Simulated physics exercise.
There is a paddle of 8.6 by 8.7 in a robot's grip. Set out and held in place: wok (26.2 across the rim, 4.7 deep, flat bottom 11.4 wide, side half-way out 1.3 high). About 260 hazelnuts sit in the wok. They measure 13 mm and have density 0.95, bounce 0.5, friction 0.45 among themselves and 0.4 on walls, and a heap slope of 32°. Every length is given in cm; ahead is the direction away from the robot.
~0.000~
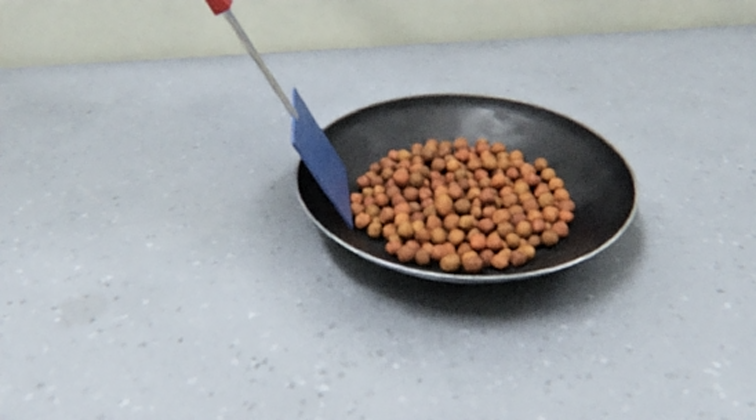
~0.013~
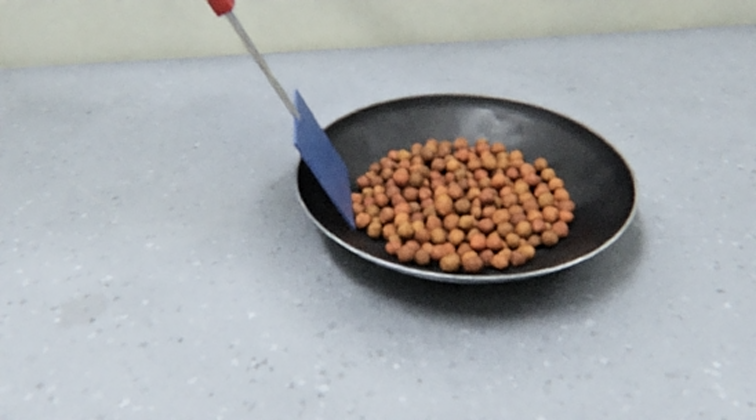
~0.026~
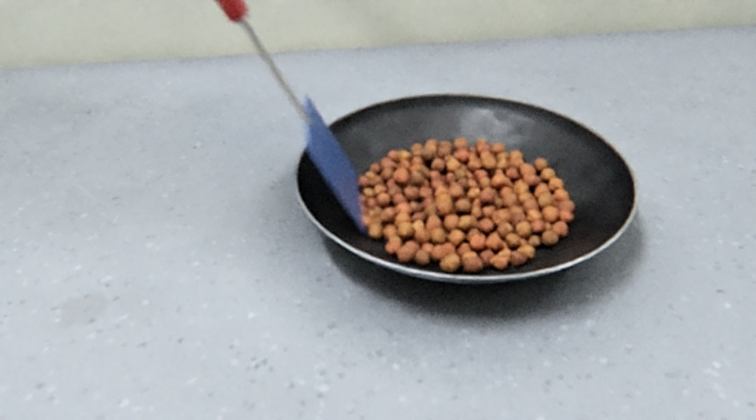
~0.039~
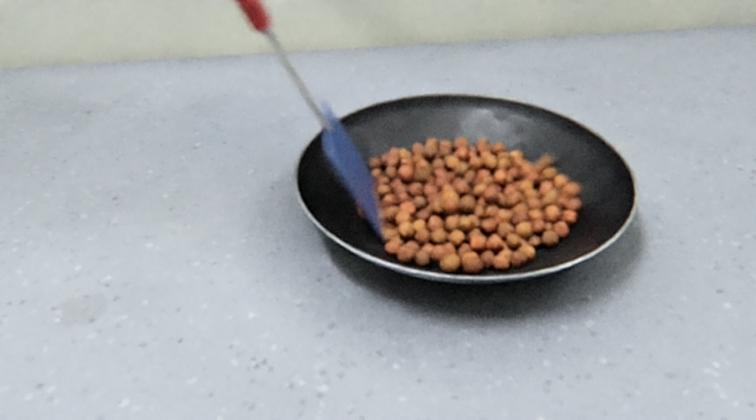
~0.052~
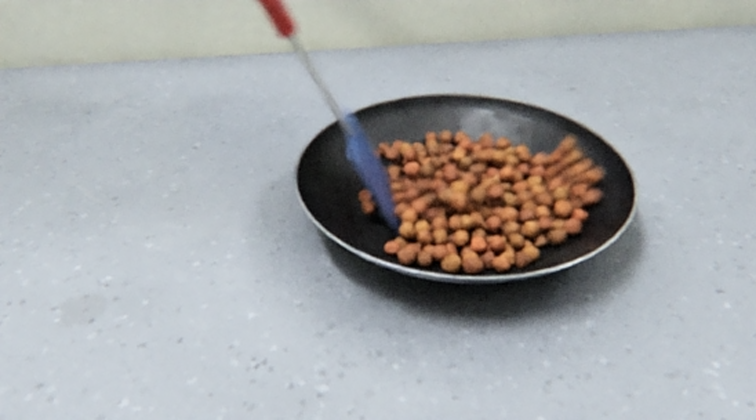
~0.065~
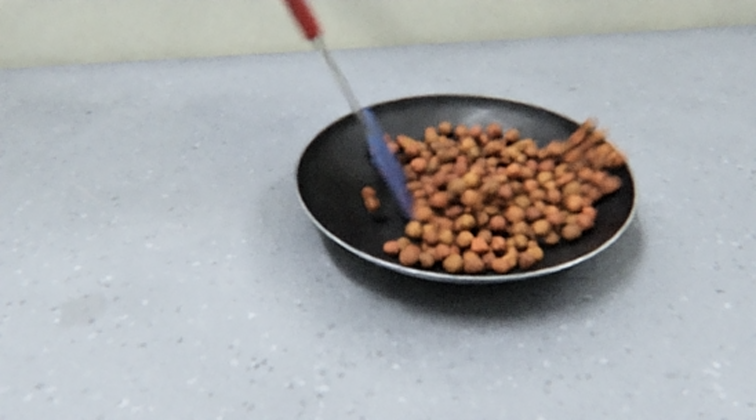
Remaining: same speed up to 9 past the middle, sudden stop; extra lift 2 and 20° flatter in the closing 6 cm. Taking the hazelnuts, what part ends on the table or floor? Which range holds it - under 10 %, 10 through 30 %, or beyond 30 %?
The range beyond 30 % holds it.
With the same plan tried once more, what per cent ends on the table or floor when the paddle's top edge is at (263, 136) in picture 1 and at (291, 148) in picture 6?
Around 15 per cent finishes on the table or floor.
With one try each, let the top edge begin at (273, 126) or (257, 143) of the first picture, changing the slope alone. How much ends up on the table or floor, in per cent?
First try roughly 55 percent, second try roughly 55 percent.
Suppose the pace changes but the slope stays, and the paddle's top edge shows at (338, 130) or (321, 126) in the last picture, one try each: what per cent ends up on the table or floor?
I'd estimate some 40 and 15 in a hundred.
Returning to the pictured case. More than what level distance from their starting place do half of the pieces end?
Distance: Around 20 cm.
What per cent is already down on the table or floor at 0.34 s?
It is near 35 percent.
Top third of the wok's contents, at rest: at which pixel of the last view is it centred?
(536, 211).
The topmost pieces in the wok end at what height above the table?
It reaches around 3.0 cm.
After 0.10 s, sloping 65°, highest piece 10 above the table; 245 in the wok, 12 on the blade or in flight.
After 0.13 s, sloping 60°, highest piece 13 above the table; 237 in the wok, 20 on the blade or in flight.
After 0.34 s, sloping 45°, highest piece 13 above the table; 119 in the wok, 93 on the table or floor, 45 on the blade or in flight.
After 1.39 s, sloping 45°, highest piece 3 above the table; 138 on the table or floor, 119 in the wok.
In the end, 138 on the table or floor, 119 in the wok. That is 54 % on the table or floor.
